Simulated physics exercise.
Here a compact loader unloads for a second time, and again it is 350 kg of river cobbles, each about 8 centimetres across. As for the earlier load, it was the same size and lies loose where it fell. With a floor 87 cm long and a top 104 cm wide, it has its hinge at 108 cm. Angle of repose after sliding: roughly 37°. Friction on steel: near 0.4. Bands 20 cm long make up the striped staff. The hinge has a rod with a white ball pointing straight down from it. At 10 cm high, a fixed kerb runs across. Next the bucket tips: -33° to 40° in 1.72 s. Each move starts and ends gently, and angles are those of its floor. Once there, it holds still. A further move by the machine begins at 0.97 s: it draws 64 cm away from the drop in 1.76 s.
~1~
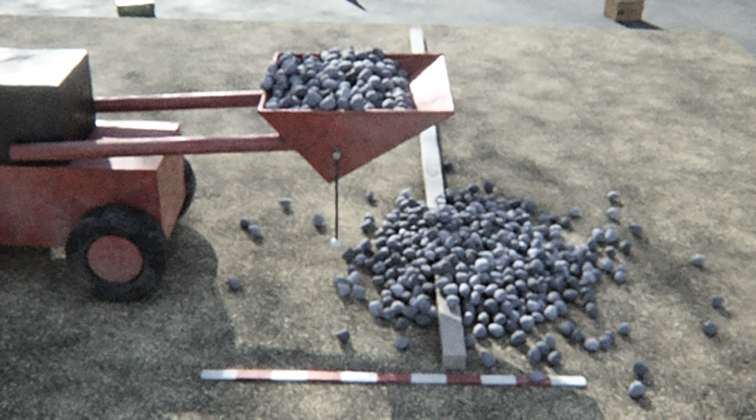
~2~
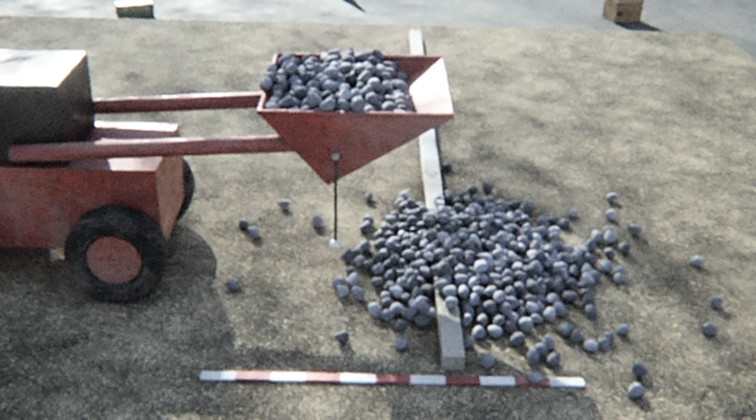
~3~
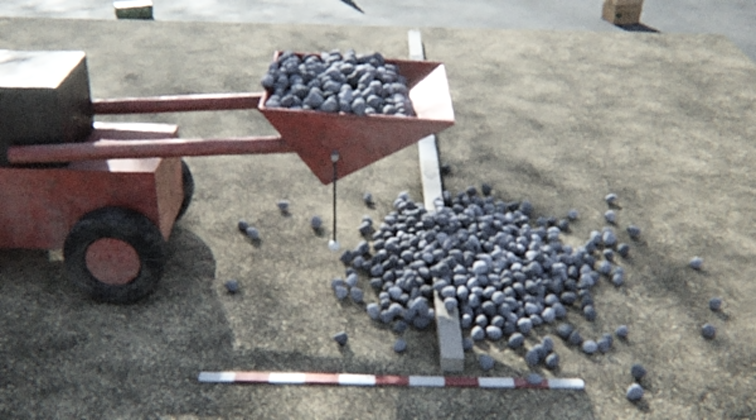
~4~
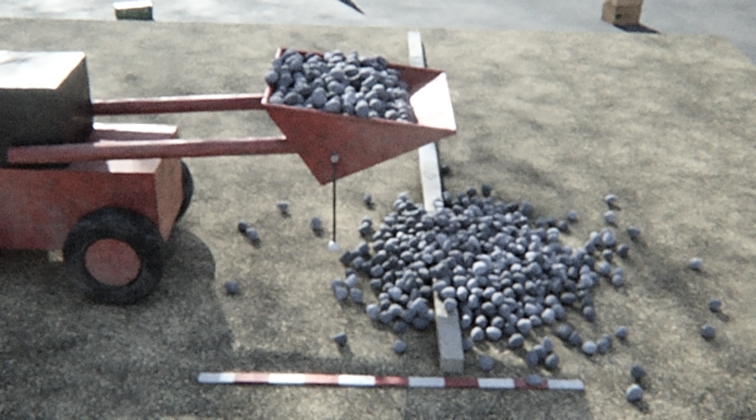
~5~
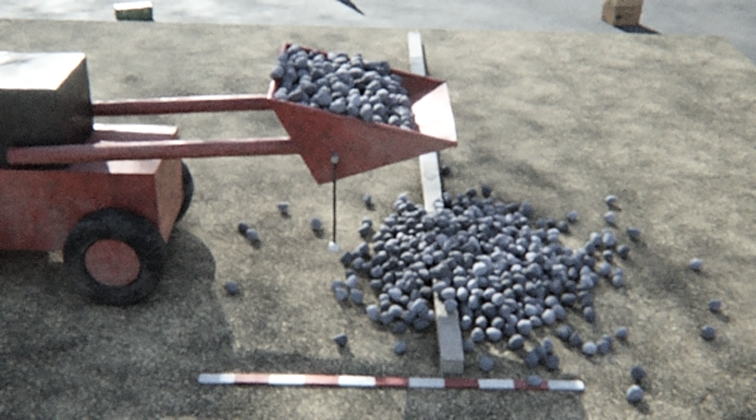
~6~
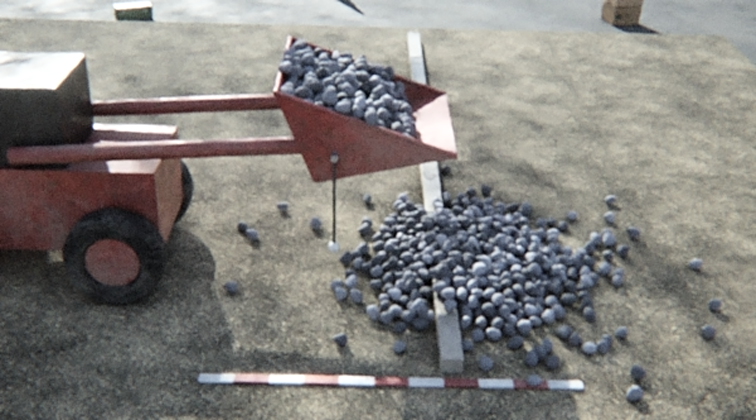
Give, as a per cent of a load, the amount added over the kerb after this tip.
Close to 22 parts in a hundred.
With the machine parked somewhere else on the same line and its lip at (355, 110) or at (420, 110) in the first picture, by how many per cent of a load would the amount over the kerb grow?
The first would add around 0 per cent, the second around 5 per cent.
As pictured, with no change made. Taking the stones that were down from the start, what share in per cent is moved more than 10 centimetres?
10 %.
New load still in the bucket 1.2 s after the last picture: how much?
Around 15 per cent of the load is still inside.
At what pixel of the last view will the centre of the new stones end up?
Roughly pixel (407, 251) in the last view.
Then, 0.7 s after the last picture the floor is at 29°; in per cent of one load, 90 in the bucket, 40 on this side of the kerb, 70 over the kerb; the foremost stones are at (647, 252).
Then, 1.2 s after the last picture the floor is at 40°; in per cent of one load, 13 in the bucket, 99 on this side of the kerb, 88 over the kerb; the foremost stones are at (647, 252).
Then, 2.6 s after the last picture the floor is at 40°; in per cent of one load, 0 in the bucket, 108 on this side of the kerb, 93 over the kerb; the foremost stones are at (647, 252).
Then, 5.2 s after the last picture the floor is at 40°; in per cent of one load, 0 in the bucket, 108 on this side of the kerb, 93 over the kerb; the foremost stones are at (647, 252). Net gain over the kerb, 22.
